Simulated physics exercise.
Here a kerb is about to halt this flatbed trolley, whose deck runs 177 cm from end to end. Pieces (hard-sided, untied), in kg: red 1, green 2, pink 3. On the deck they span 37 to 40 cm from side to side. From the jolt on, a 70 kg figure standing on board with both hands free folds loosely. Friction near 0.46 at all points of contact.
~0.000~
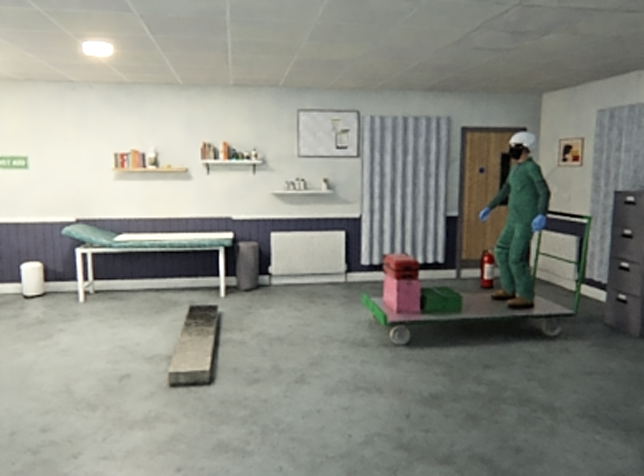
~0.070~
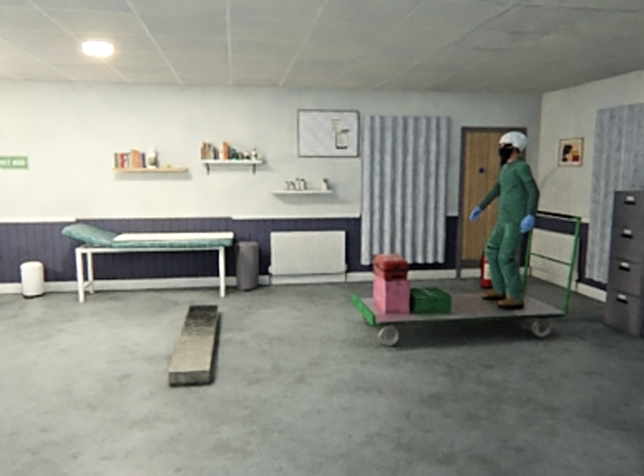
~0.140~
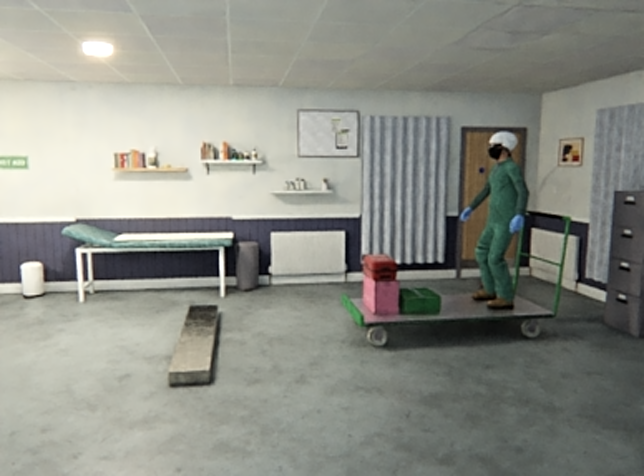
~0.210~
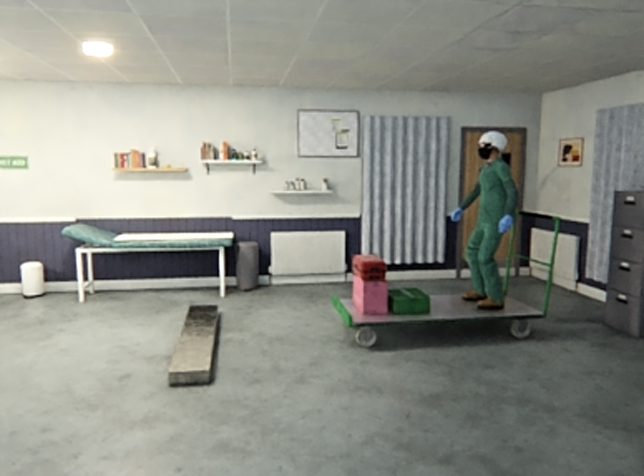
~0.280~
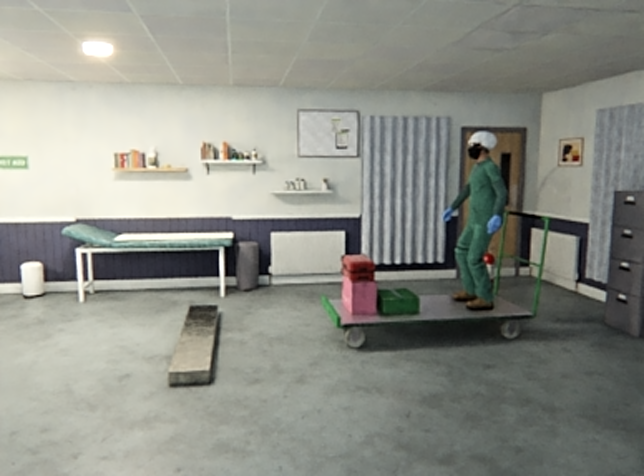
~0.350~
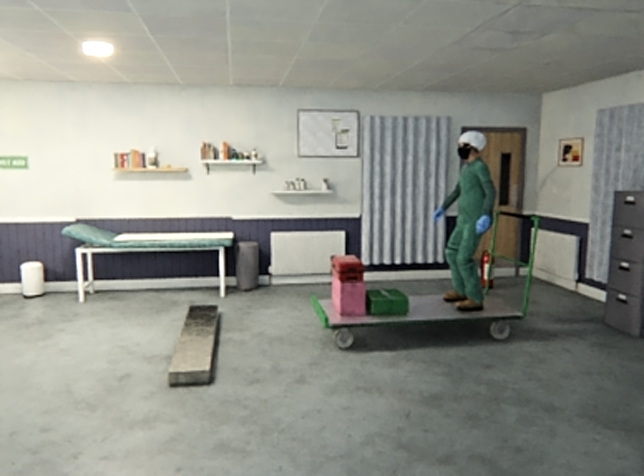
The footage shows a flatbed trolley rolling steadily leftward across a clinic-like room, carrying a standing figure in green clothing and a white helmet behind red, pink and green containers, while a low kerb lies on the floor to the left.
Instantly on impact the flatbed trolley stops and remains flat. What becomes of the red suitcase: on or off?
It quits the deck.
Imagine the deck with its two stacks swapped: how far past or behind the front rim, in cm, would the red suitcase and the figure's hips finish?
Result: Red 10 cm behind rim; hips 110 cm behind rim.
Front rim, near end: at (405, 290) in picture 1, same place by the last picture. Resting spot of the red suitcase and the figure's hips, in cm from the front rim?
Then red 110 past, hips 50 past.
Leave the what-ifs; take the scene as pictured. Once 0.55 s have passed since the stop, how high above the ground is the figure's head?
Height: Approx. 70 cm above ground.
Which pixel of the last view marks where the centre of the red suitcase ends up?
Roughly at (188, 319).
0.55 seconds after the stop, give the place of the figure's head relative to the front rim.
About 50 cm behind the front rim.
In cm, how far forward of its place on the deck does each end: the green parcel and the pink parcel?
Forward shift, cm - green: 20; pink: 15.
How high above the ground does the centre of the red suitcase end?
Height: Some 20 centimetres.
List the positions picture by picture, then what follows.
In the first frame, red suitcase (401, 267), green parcel (437, 299), rim corner (385, 321); 0 cm covered, 152 to go.
In the second frame, red suitcase (390, 267), green parcel (427, 299), rim corner (374, 322); 10 cm covered, 142 to go.
In the third frame, red suitcase (380, 267), green parcel (416, 300), rim corner (362, 322); 20 cm covered, 132 to go.
In the fourth frame, red suitcase (369, 268), green parcel (406, 300), rim corner (350, 323); 30 cm covered, 122 to go.
In the fifth frame, red suitcase (358, 268), green parcel (395, 301), rim corner (339, 324); 41 cm covered, 111 to go.
In the sixth frame, red suitcase (347, 268), green parcel (385, 301), rim corner (327, 324); 51 cm covered, 101 to go. Speed about 1.5 m/s.
The wheels strike at 1.05 s.
After 1.60 s the red suitcase is 14 cm past the rim, tilted 90°, near (187, 304) in the last picture's view.
After 2.05 s the red suitcase is 14 cm past the rim, tilted 90°, near (188, 319) in the last picture's view.
Final state at 4.1 s, past the rim, red suitcase; behind it, green parcel, pink parcel and the figure's hips.
